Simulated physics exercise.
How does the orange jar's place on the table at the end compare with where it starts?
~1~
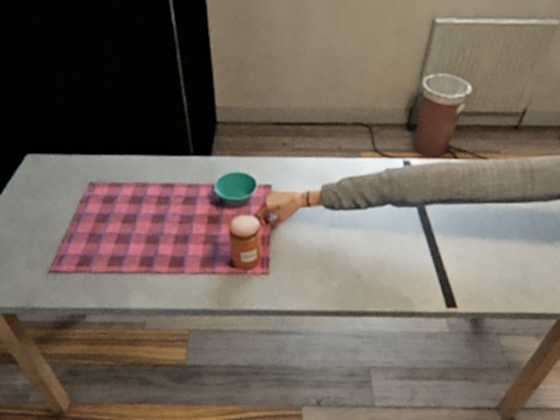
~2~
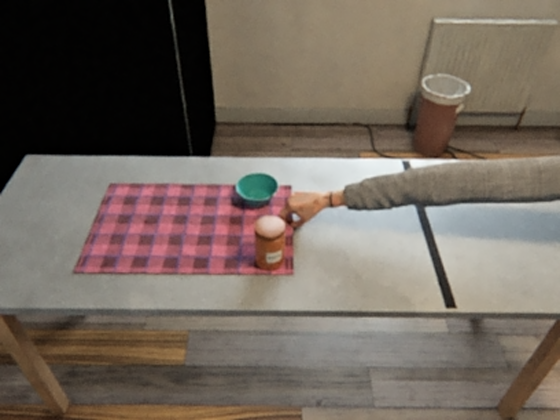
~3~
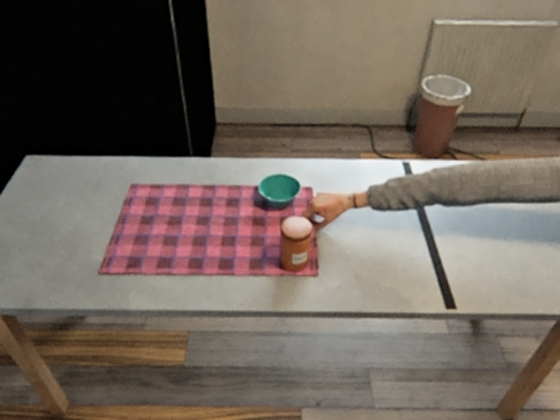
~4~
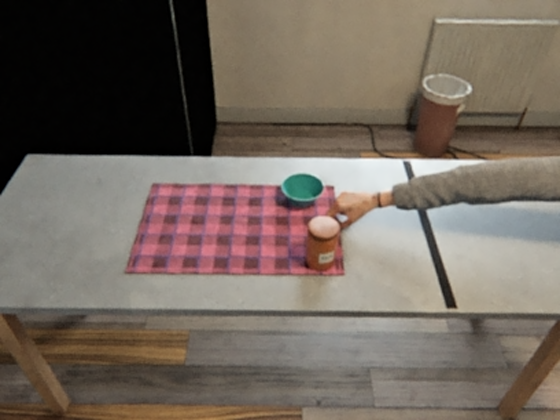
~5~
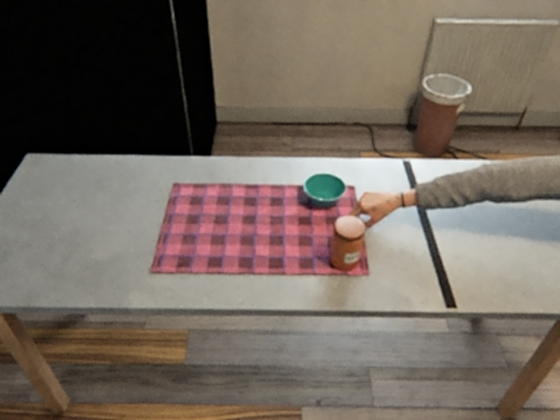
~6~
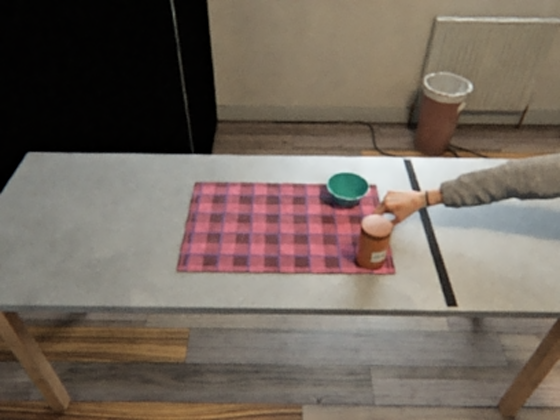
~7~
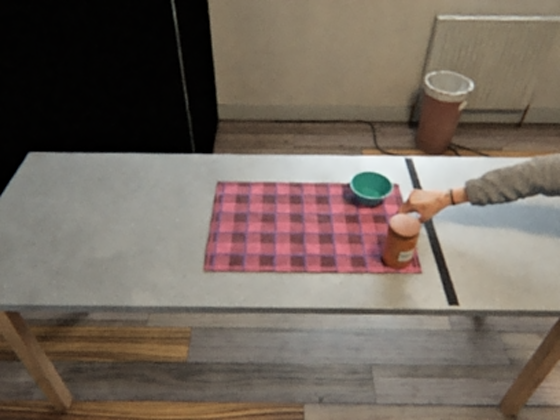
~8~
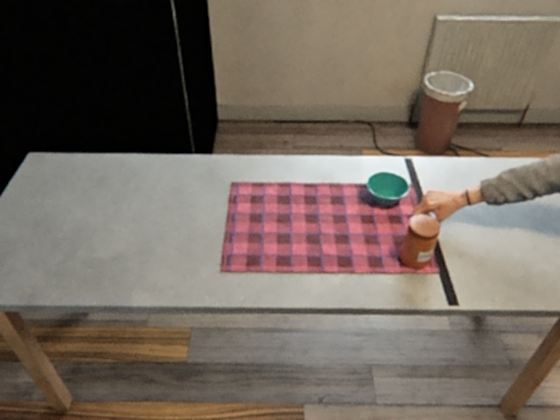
The orange jar starts near the middle of the table, left of the dark tape, and ends farther right, close beside the tape. It is still upright on the pink cloth.
